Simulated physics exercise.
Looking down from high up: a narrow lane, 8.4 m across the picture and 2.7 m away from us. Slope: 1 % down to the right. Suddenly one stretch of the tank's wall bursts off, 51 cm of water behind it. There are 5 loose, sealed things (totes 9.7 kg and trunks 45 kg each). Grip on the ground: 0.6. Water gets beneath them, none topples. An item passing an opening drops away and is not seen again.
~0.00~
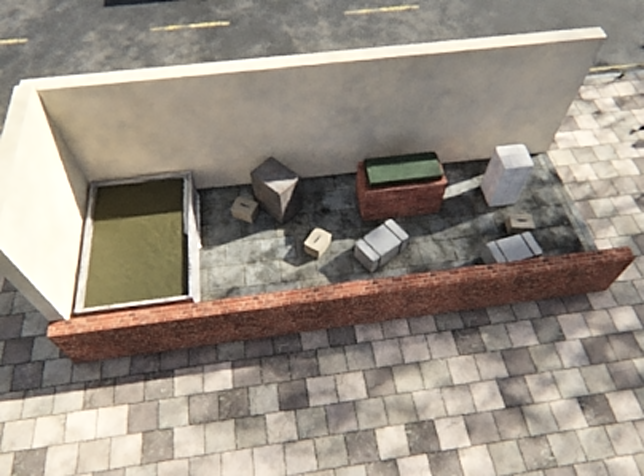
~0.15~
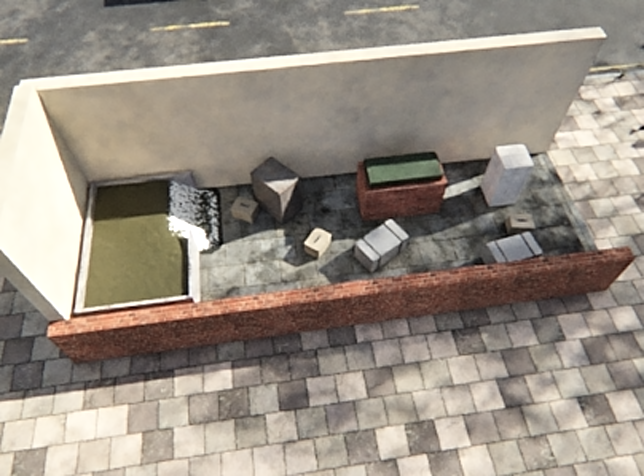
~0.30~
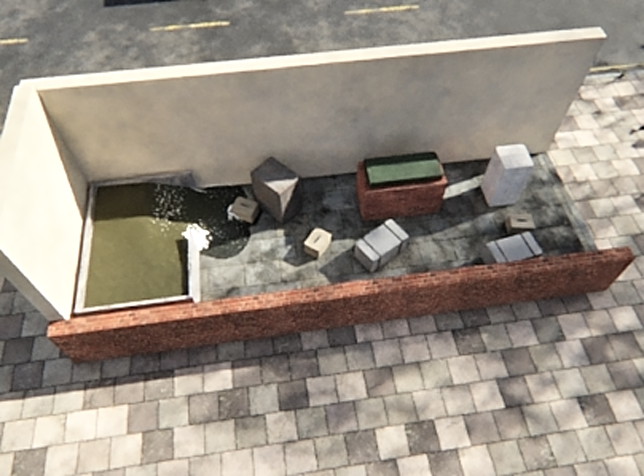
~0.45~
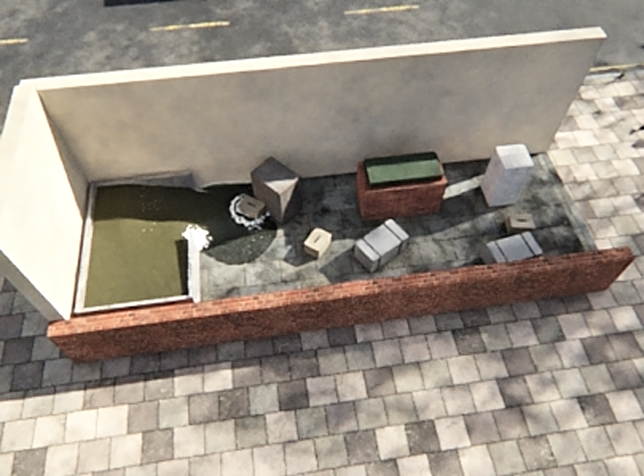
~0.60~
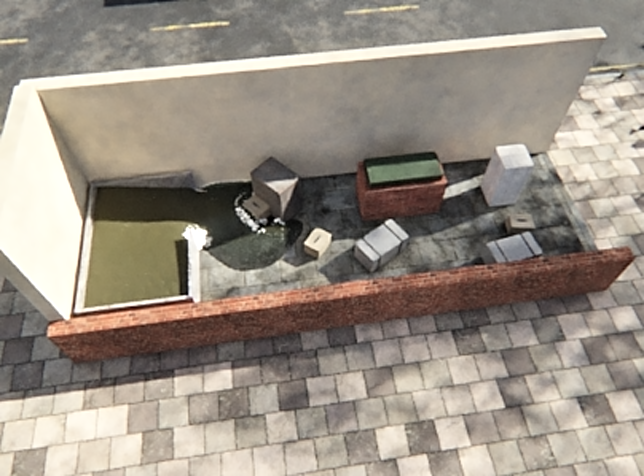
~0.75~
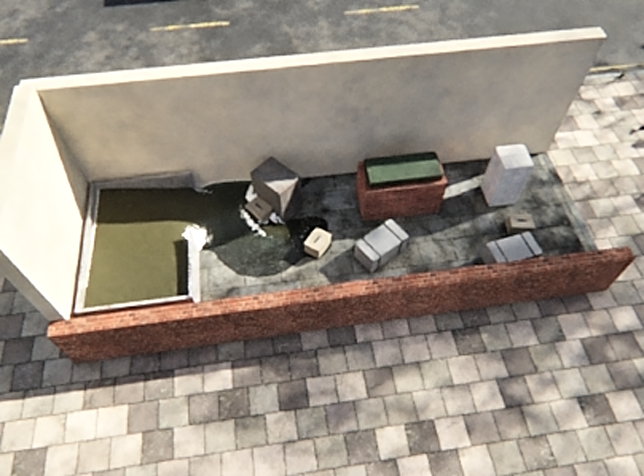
A narrow paved lane is seen from high above, where a long cream wall and a low red brick wall enclose a strip of dark floor. A tank of murky green water fills the left end, with small tan boxes, grey blocks and a green-topped brick block to its right. Water bursts from the tank's right side, foams and spreads rightward, nudging the nearest box slightly right, while the camera stays still.
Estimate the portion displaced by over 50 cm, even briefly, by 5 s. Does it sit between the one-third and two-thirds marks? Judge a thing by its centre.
The fraction lands under two thirds, from a third on.
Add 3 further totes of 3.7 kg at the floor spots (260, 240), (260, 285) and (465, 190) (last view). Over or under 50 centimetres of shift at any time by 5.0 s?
The three, in turn, come out beyond it, beyond it and within it.
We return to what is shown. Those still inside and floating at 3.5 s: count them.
At that instant the tally stands at 1.
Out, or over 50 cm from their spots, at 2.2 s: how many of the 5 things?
2.
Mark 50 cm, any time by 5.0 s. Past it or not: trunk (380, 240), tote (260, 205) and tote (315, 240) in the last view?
Result by item: Goes farther; goes farther; goes farther.
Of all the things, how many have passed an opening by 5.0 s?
I count 0.
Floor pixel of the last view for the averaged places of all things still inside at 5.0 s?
Near (465, 247).
After 1.1 s 1 of 5 are over 50 cm from their spots; 1 afloat.
After 2.2 s 2 of 5 are over 50 cm from their spots; 1 afloat.
After 3.5 s 2 of 5 are over 50 cm from their spots; 1 afloat.
After 5.0 s 3 of 5 are over 50 cm from their spots, and 3 have been at some point; 2 afloat.
